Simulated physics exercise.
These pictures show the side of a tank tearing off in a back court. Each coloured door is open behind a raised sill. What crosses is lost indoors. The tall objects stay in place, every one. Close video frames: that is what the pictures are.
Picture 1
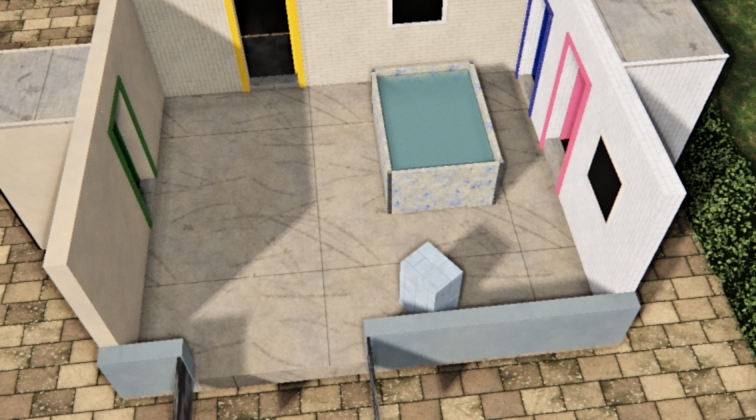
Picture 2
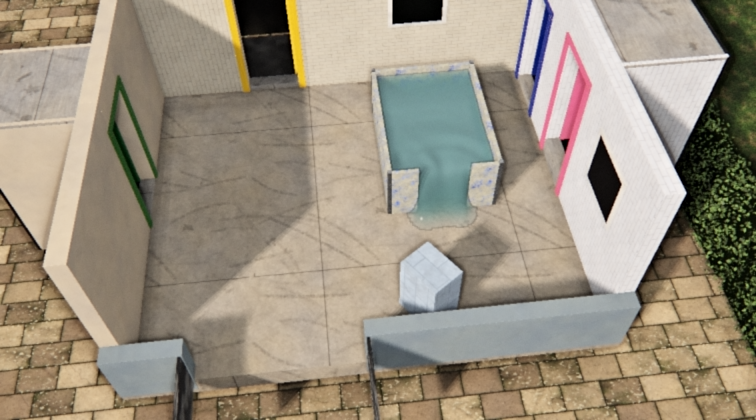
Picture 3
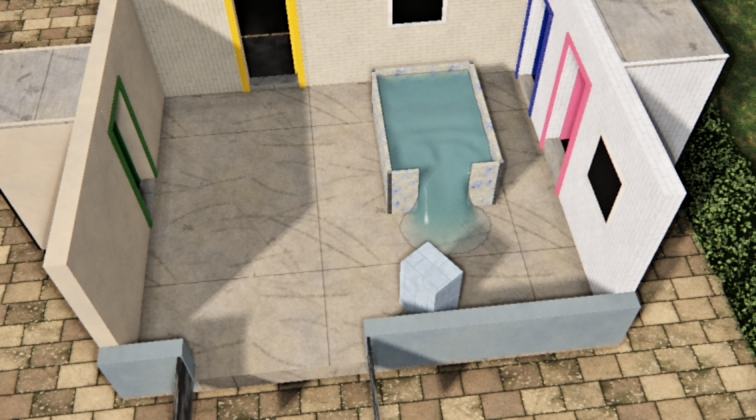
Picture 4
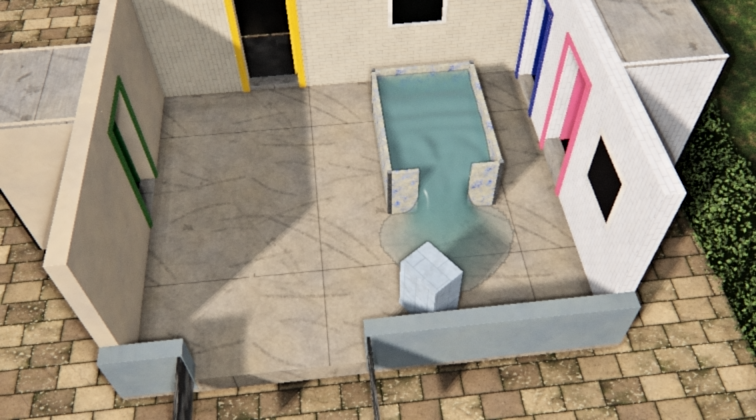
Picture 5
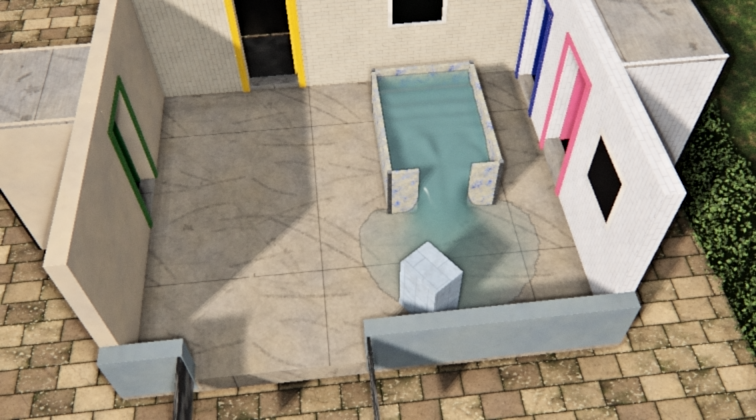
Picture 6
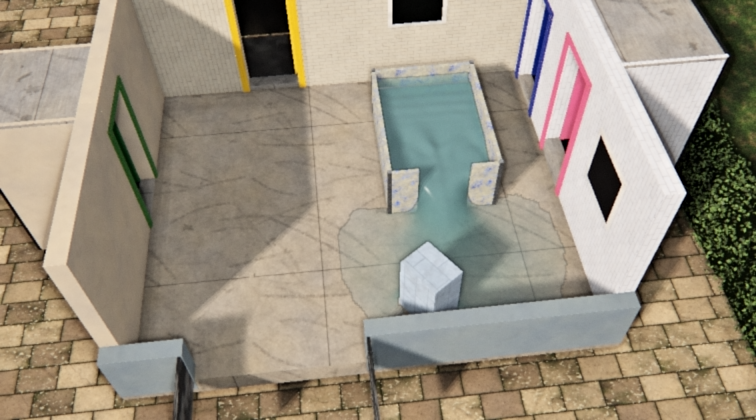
Water pours from a gap in the tank's front side and spreads around a pale block.
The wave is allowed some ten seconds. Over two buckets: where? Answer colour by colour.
In order: Pink door: Inside the limit, yellow door: Inside the limit, green door: Inside the limit, blue door: Past the limit.
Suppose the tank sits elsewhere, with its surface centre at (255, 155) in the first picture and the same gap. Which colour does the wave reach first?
The green one, that's the one.
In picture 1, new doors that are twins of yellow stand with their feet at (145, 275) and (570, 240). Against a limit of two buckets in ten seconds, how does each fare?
In order: Stays within it, tops the limit.
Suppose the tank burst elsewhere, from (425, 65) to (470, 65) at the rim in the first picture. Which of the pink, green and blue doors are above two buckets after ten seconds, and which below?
Pink door: Below the limit; green door: Above the limit; blue door: Above the limit.
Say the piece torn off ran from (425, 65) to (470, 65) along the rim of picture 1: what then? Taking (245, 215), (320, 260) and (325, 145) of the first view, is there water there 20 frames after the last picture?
Point by point: Swamped, untouched and swamped.
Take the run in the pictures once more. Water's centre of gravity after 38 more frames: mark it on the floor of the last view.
Close to pixel (425, 197).
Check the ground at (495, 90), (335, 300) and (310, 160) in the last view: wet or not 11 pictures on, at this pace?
The three points read clear, soaked through and clear.
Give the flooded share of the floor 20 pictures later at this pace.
About 50 %.
A moment on, water covers 25 % of the floor; the pink door not reached, the yellow door not reached, the green door not reached, the blue door not reached.
Next, water covers 30 % of the floor; the pink door not reached, the yellow door not reached, the green door not reached, the blue door not reached.
Then, water covers 50 % of the floor; the pink door wet at the sill, nothing in, the yellow door not reached, the green door not reached, the blue door wet at the sill, nothing in.
Later, water covers 80 % of the floor; the pink door wet at the sill, nothing in, the yellow door wet at the sill, nothing in, the green door wet at the sill, nothing in, the blue door over two buckets in.
In the end, water covers 95 % of the floor; the pink door wet at the sill, nothing in, the yellow door wet at the sill, nothing in, the green door under two buckets in, the blue door far over two buckets in.
